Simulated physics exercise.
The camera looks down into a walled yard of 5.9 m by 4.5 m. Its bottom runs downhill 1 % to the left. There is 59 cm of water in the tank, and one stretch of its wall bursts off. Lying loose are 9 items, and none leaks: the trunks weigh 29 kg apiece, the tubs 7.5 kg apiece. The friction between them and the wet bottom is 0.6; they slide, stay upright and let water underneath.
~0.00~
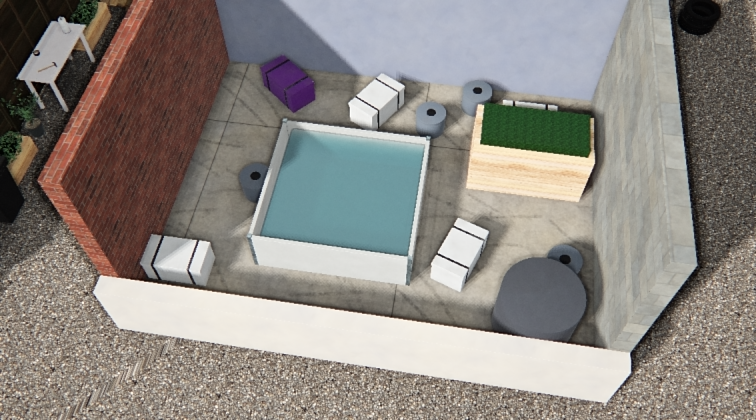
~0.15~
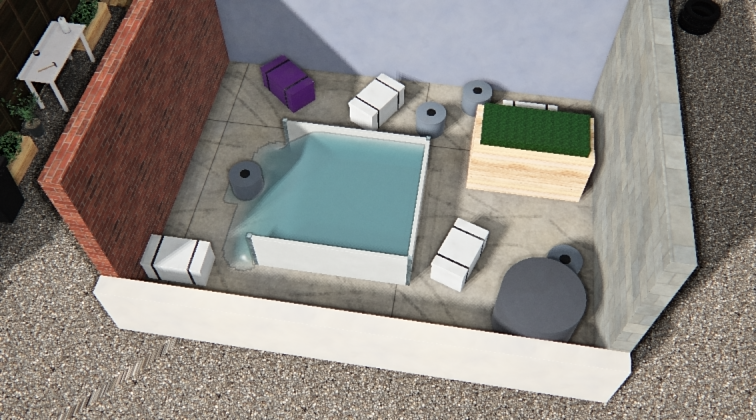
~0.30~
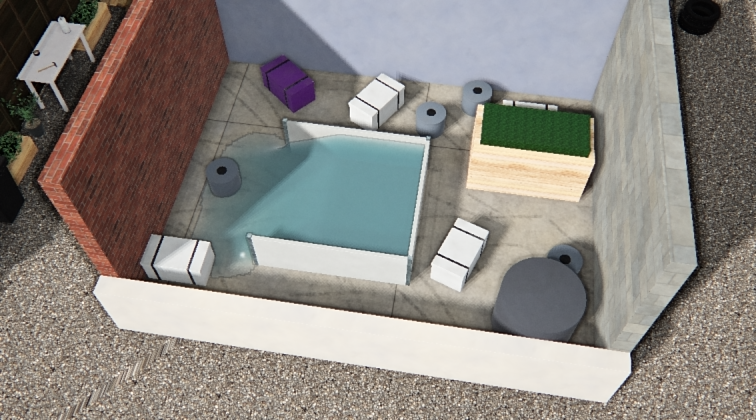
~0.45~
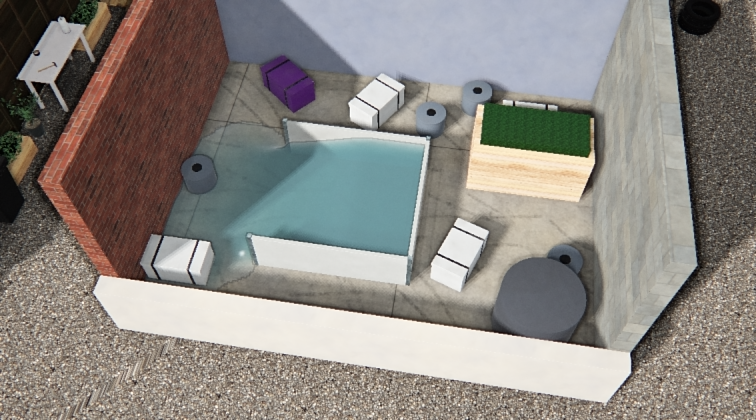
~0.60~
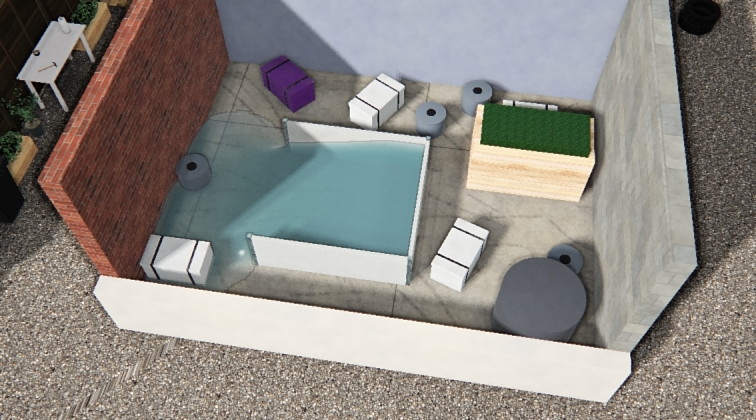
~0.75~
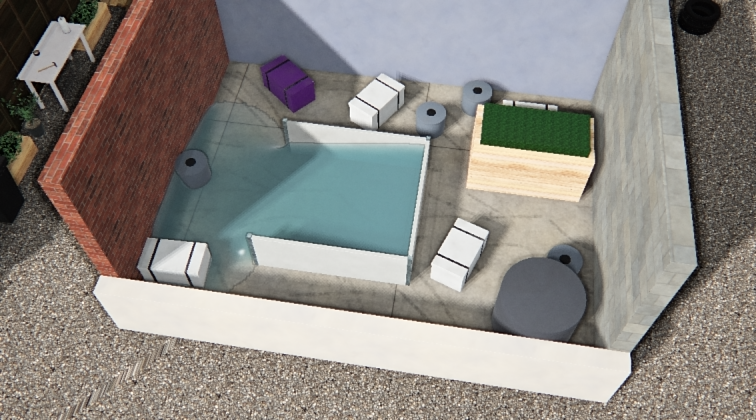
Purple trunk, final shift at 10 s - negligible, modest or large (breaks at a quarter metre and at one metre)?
Modest.
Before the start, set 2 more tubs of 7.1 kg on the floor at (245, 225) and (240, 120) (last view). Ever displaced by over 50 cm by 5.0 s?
Lab note - ordered: Above threshold / above threshold.
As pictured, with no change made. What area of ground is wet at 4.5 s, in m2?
Some 22 m2 of it.
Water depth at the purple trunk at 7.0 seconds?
About 9 cm.
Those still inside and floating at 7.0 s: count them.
I get 9.
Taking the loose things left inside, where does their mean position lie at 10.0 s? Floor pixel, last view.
Roughly at (457, 145).
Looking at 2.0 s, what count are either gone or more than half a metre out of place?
That would be 2.
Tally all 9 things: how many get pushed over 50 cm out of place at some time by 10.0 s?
The count comes to 8.
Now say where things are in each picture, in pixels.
The purple trunk at (287, 75) rests on the ground; water covers 3.8 m2; 0 of 9 have shifted, in the first frame.
The purple trunk at (287, 75), on the bottom; 4.7 m2 under water; 1 of 9 have shifted, in the second frame.
The purple trunk at (287, 75) rests on the ground; water covers 5.9 m2; 1 of 9 have shifted, in the third frame.
The purple trunk at (287, 75), on the bottom; 7.1 m2 under water; 1 of 9 have shifted, in the fourth frame.
The purple trunk at (287, 75) rests on the ground; 7.5 m2 under water; 1 of 9 have shifted, in the fifth frame.
The purple trunk at (287, 75), on the bottom; water covers 7.9 m2; 2 of 9 have shifted, in the sixth frame.
After 2.0 s the purple trunk is near (292, 75), 0.1 m from its start, aground; 1 afloat.
After 4.5 s the purple trunk is near (374, 129), 1.8 m from its start, afloat; 4 afloat.
After 7.0 s the purple trunk is near (349, 127), 1.5 m from its start, afloat; 9 afloat.
After 10.0 s the purple trunk is near (255, 99), 0.7 m from its start, afloat; 9 afloat.
